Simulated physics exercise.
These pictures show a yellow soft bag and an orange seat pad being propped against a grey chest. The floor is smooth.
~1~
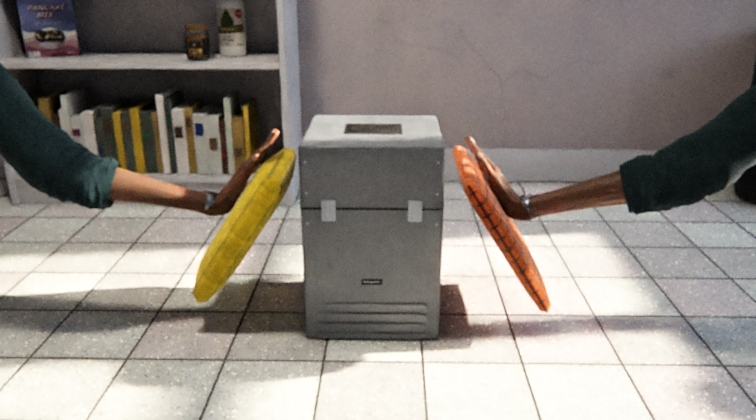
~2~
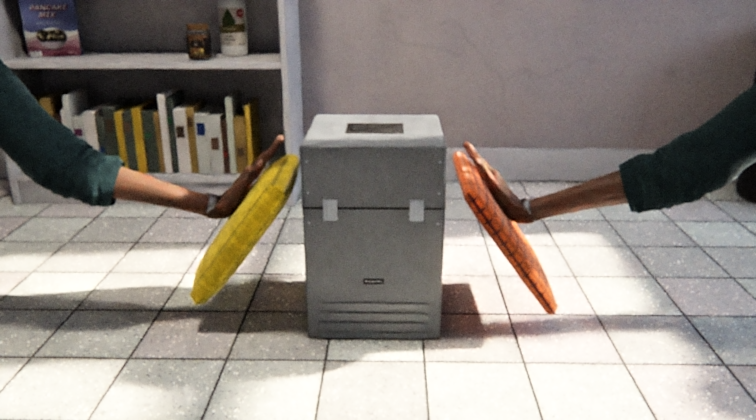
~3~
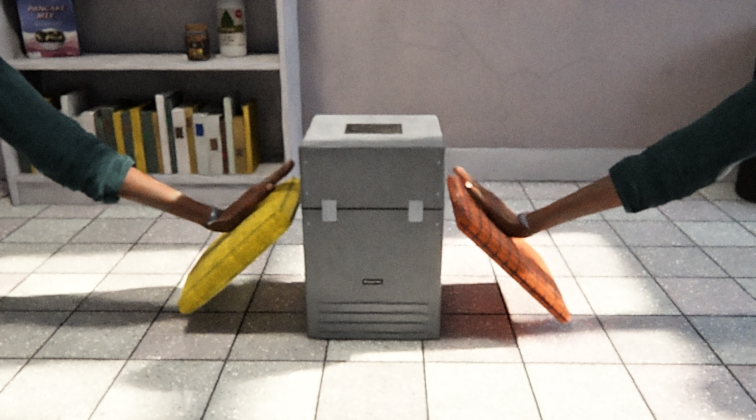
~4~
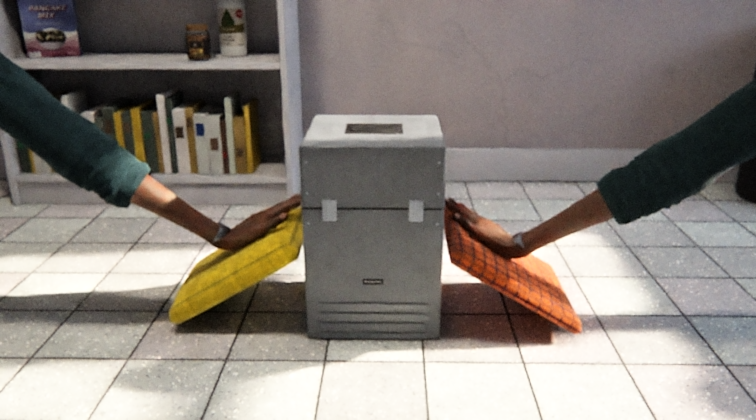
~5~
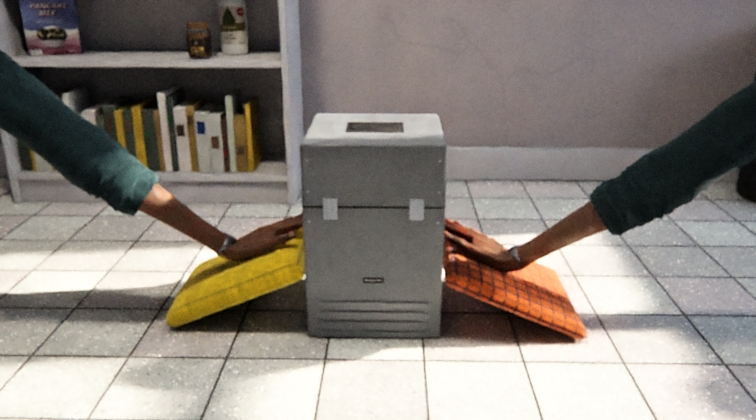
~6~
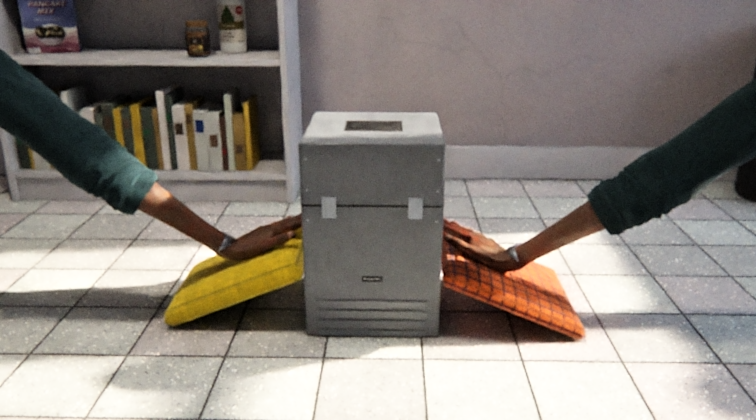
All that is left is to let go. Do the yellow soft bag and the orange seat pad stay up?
Outcome: The yellow soft bag slumps to the floor and the orange seat pad slides down flat.
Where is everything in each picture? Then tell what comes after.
In the first frame, soft bag foot (200, 298), head (274, 184); seat pad foot (545, 308), head (470, 188).
In the second frame, soft bag foot (198, 300); seat pad foot (552, 310).
In the third frame, soft bag foot (184, 309); seat pad foot (565, 319).
In the fourth frame, soft bag foot (175, 318); seat pad foot (577, 330).
In the fifth frame, soft bag foot (171, 321); seat pad foot (582, 335).
In the sixth frame, soft bag foot (170, 320), head (298, 273), at a low slant; seat pad foot (580, 335), head (447, 281), at a low slant.
Then, 0.26 s later than the last view, soft bag flat on the floor near (243, 287); seat pad flat on the floor near (508, 297).
Then, 0.52 s later than the last view, soft bag flat on the floor near (241, 290); seat pad flat on the floor near (508, 298).
Finally, soft bag flat on the floor near (241, 290); seat pad flat on the floor near (508, 298). The yellow soft bag slides down flat and the orange seat pad slips and lies down.
